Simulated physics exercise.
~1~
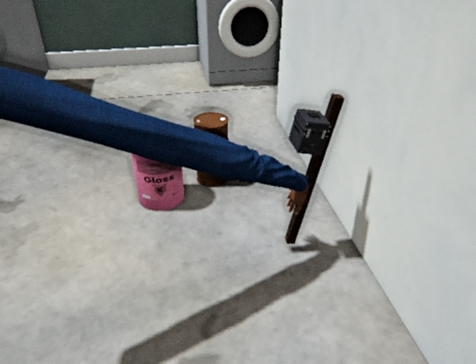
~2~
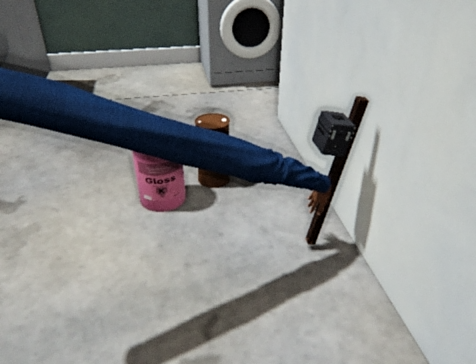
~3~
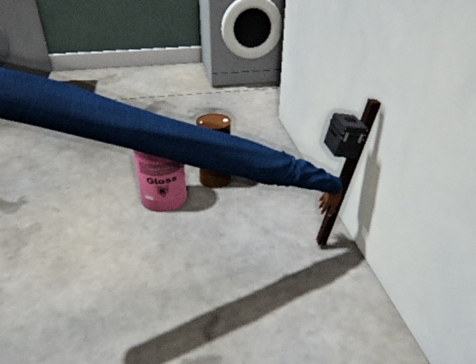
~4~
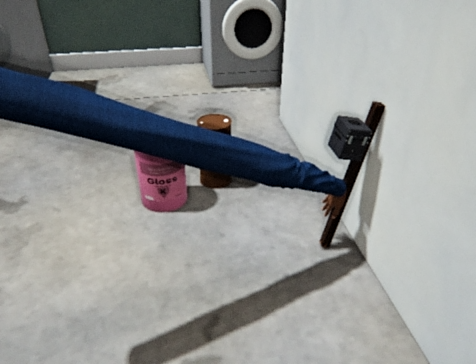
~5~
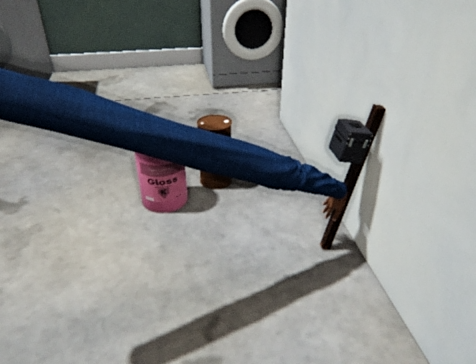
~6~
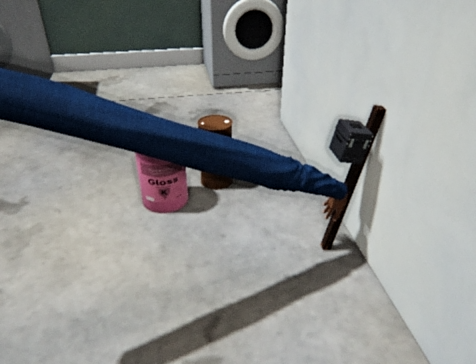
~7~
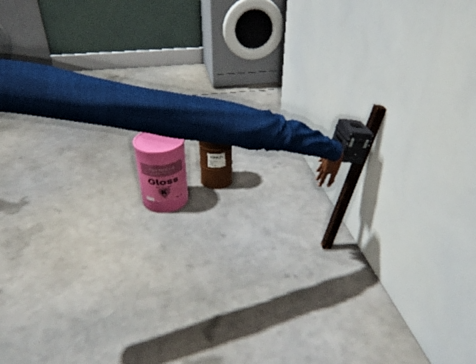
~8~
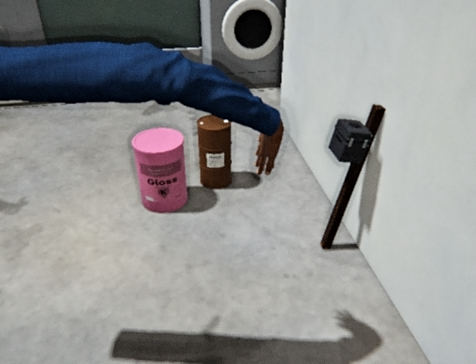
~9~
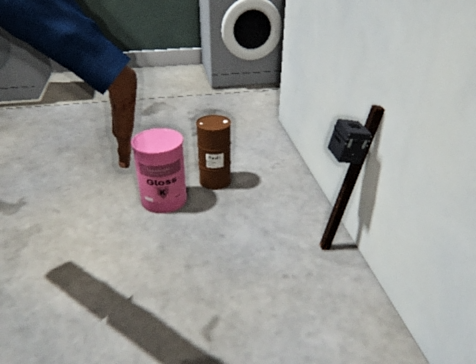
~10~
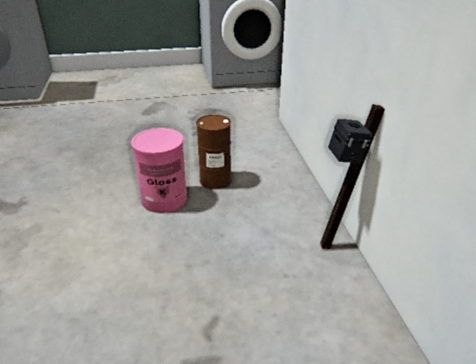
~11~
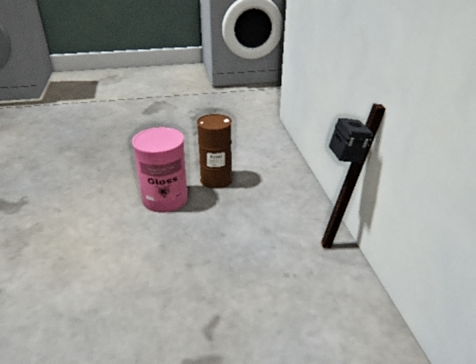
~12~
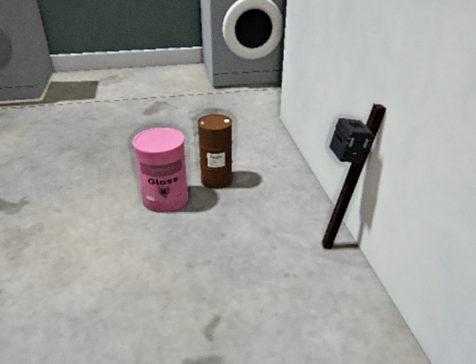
A hand in a blue sleeve moved a dark pole to the right and leaned it against a white wall, then let go and drew back out of view to the left, leaving the pole leaning there while a pink pail and brown canister stayed put.
